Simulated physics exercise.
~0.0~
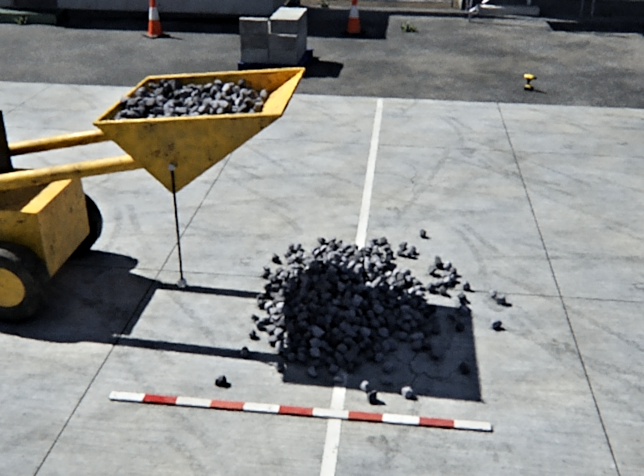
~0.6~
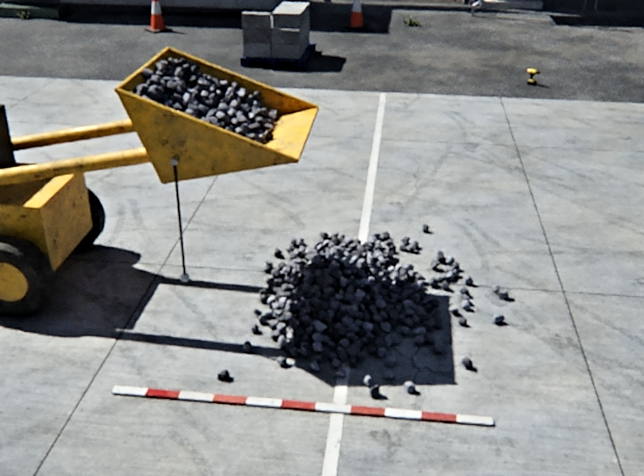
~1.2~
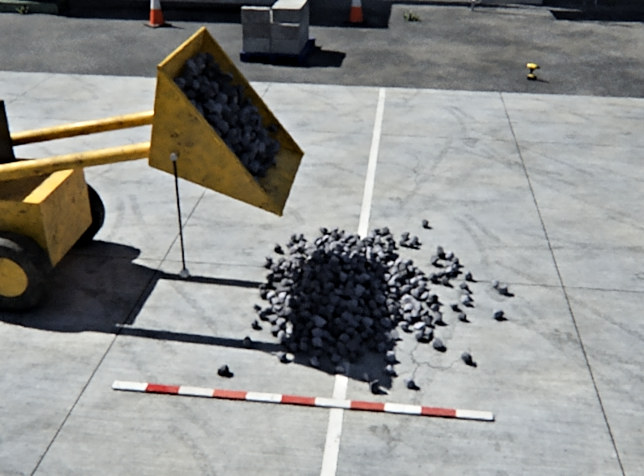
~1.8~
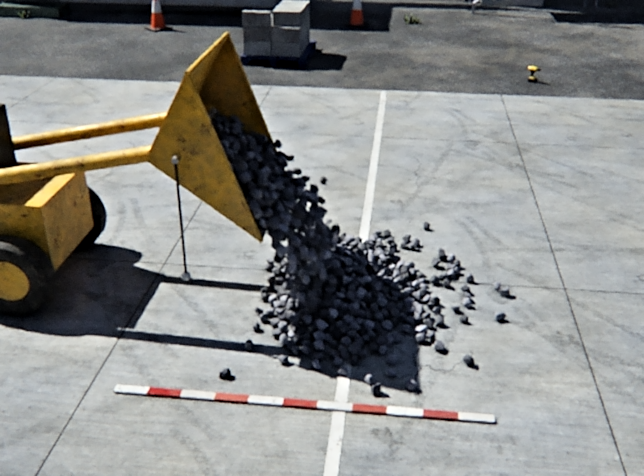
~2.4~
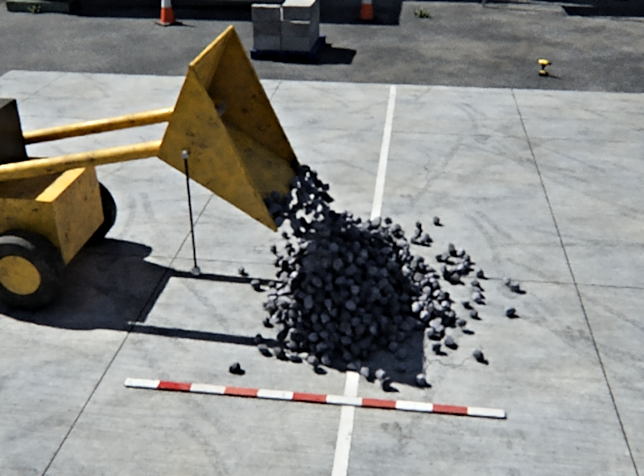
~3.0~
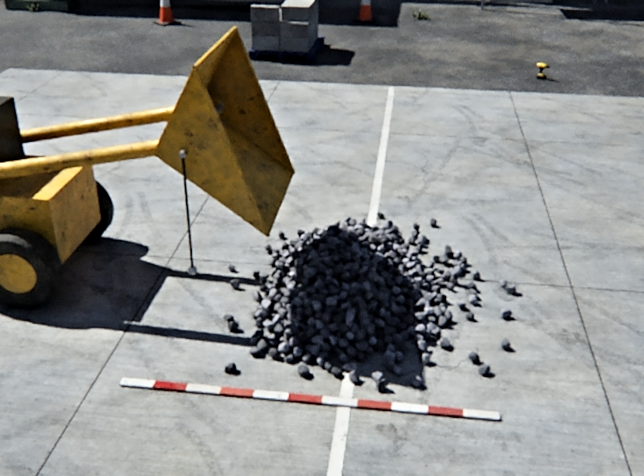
We see a yellow loader tip its bucket of dark crushed stones forward over an existing pile on sunlit concrete, the stones pouring out beside a red and white striped rod until the bucket is empty and a larger heap lies across the painted line.
